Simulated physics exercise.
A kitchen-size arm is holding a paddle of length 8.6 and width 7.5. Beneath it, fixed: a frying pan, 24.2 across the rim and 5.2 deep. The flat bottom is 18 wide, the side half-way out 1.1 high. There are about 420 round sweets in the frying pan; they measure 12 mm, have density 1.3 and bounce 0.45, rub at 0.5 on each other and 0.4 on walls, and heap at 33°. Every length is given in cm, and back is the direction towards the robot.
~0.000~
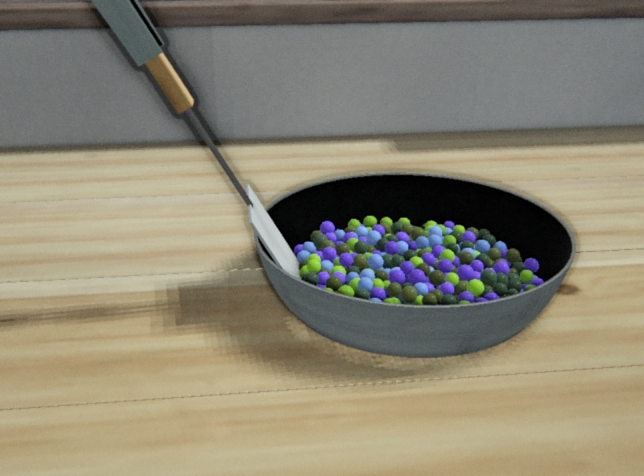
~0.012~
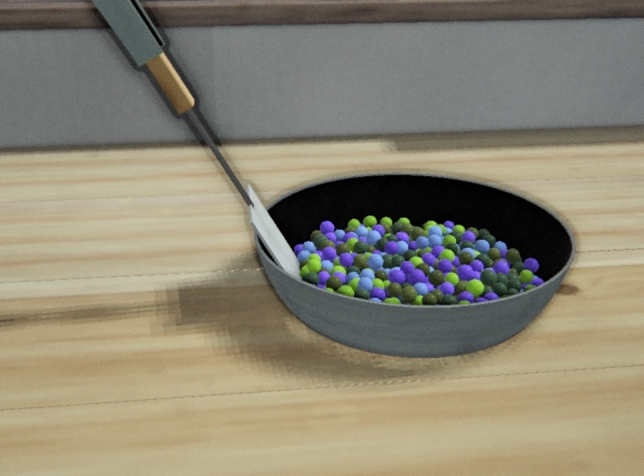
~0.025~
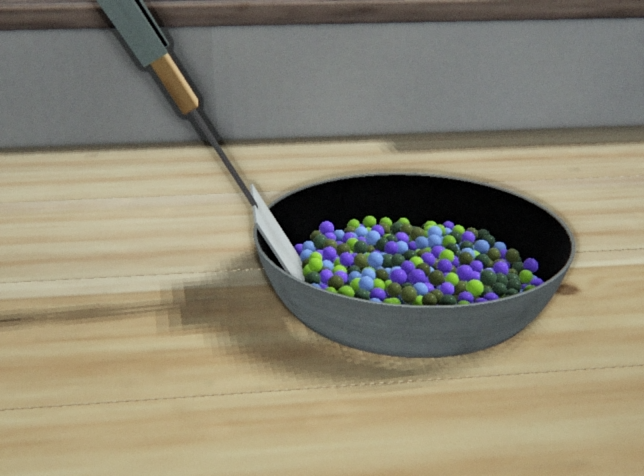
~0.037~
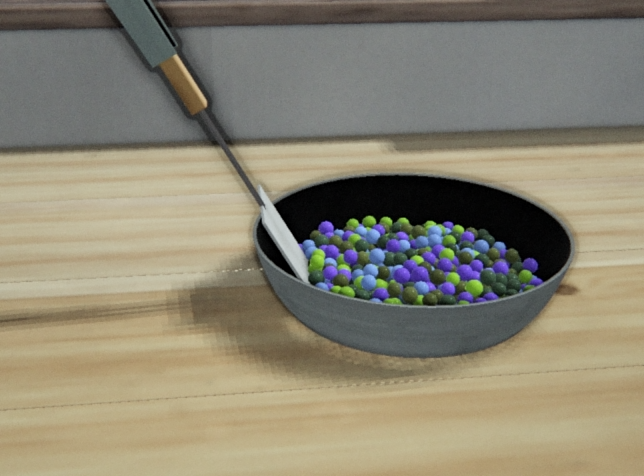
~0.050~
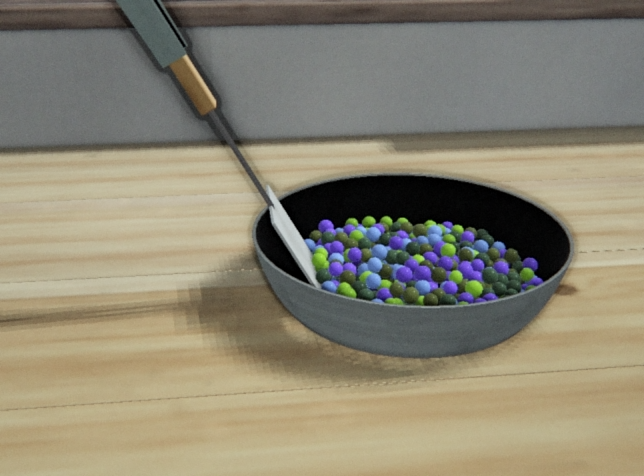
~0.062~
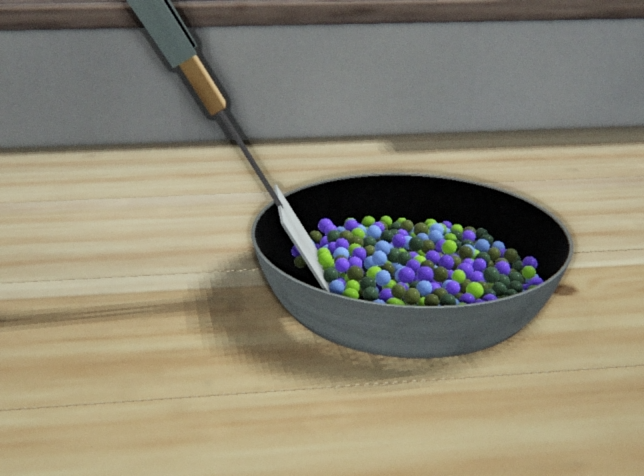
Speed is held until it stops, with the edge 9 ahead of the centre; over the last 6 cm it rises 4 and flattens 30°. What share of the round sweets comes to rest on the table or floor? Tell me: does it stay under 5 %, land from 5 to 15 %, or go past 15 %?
It lands from 5 to 15 %.
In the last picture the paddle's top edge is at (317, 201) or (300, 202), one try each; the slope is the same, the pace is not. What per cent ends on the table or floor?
Close to 25 per cent in the first try and close to 20 per cent in the second.
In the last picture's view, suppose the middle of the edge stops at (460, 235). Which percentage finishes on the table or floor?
Approximately 0 per cent, I reckon.
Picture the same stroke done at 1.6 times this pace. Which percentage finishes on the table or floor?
Near 20 in a hundred.
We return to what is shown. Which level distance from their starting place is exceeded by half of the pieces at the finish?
Somewhere near 3 centimetres, I reckon.
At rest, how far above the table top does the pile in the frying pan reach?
Peak at rest, approximately 6.5 centimetres.
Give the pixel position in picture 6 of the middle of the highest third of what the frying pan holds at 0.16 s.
Around (429, 255).
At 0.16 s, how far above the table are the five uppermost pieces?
They are near 5 cm up.
After 0.16 s, sloping 61°, highest piece 5 above the table; 419 in the frying pan.
After 0.25 s, sloping 51°, highest piece 6 above the table; 419 in the frying pan.
After 0.50 s, sloping 31°, highest piece 7 above the table; 387 in the frying pan, 28 on the table or floor, 4 on the blade or in flight.
After 1.55 s, sloping 31°, highest piece 6 above the table; 387 in the frying pan, 32 on the table or floor.
At rest, 387 in the frying pan, 32 on the table or floor. That is 8 % on the table or floor.
